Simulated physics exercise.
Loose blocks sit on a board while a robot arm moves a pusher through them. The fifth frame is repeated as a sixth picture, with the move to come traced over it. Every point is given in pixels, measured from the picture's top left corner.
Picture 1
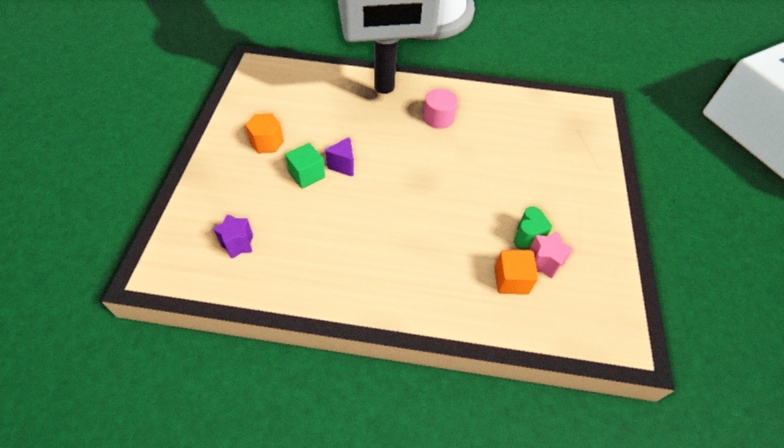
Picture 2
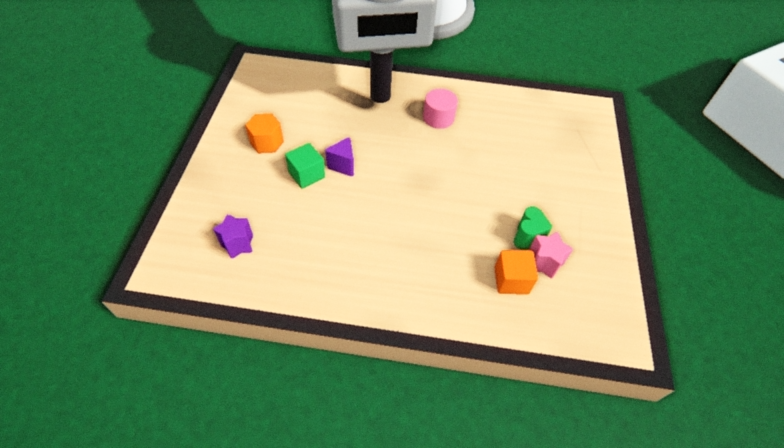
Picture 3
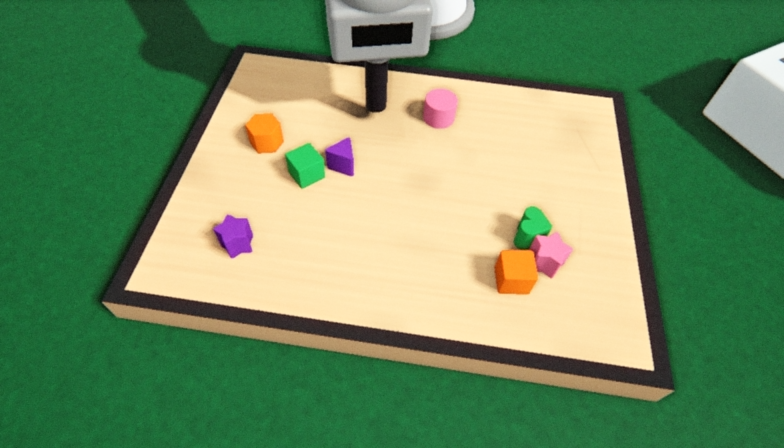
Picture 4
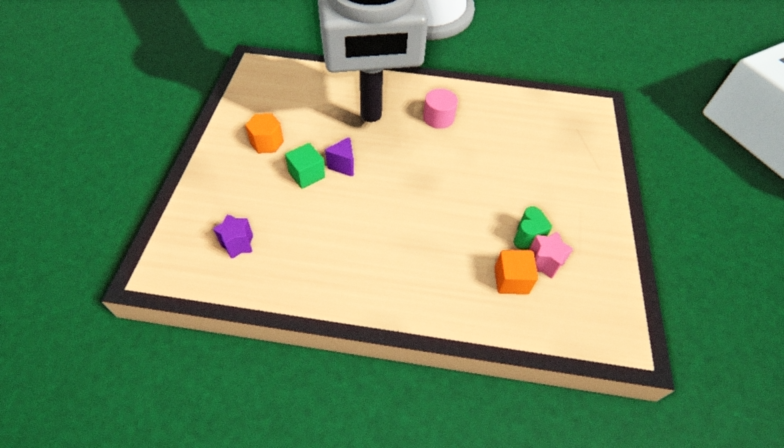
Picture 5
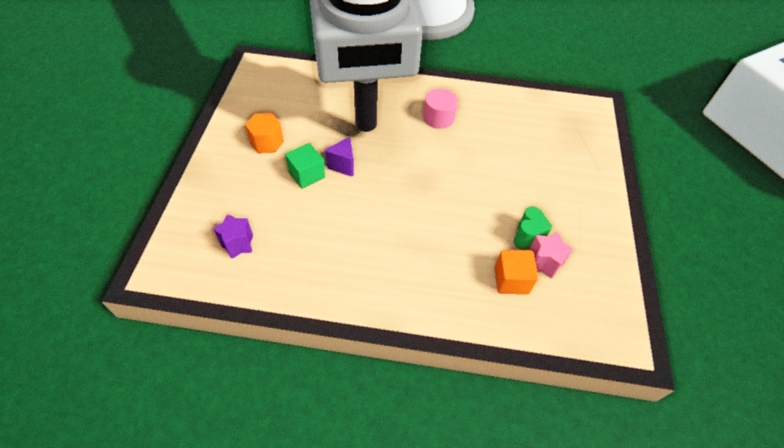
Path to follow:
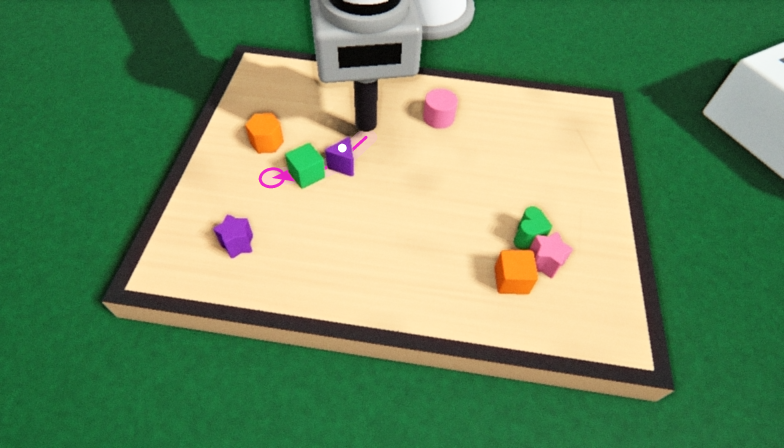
The clip shows colored blocks scattered on a wooden board while a robot arm's black pusher moves from near the top edge downward and slightly left, nearing the purple triangular block, as all the blocks stay still.
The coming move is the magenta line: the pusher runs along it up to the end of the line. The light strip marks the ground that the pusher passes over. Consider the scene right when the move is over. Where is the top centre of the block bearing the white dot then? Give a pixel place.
At pixel (327, 168).
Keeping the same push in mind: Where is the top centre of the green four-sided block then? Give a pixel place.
It comes to (258, 181).
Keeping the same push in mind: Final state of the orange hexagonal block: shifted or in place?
It holds its position.
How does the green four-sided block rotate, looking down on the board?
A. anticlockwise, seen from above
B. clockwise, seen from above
My pick is A.
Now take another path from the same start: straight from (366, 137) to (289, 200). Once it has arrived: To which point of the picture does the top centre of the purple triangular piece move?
At roughly (322, 177).
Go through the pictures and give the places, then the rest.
The first frame shows tip of the pusher (385, 88), middles of tops, orange hexagonal block (263, 124), green four-sided block (304, 156), purple triangular piece (342, 148).
The second frame shows pusher (380, 97), nothing pushed.
The third frame shows pusher (376, 106), nothing pushed.
The fourth frame shows pusher (371, 115), nothing pushed.
The fifth frame shows pusher (366, 125), orange hexagonal block (263, 124), green four-sided block (304, 156), purple triangular piece (342, 148).
The line goes from (366, 137) through (343, 158) and (310, 172) to (272, 178); the dot is on the purple triangular piece.
What follows on the original path. One third of the way, pusher (342, 146); green four-sided block (303, 160), turned 25° clockwise; purple triangular piece (336, 161), turned 20° anticlockwise.
Two thirds of the way, pusher (308, 160); green four-sided block (286, 168); purple triangular piece (326, 168), turned 90° anticlockwise.
At the end, pusher (269, 165); orange hexagonal block unmoved; green four-sided block (258, 181), turned 60° anticlockwise; purple triangular piece (326, 168), turned 90° anticlockwise.
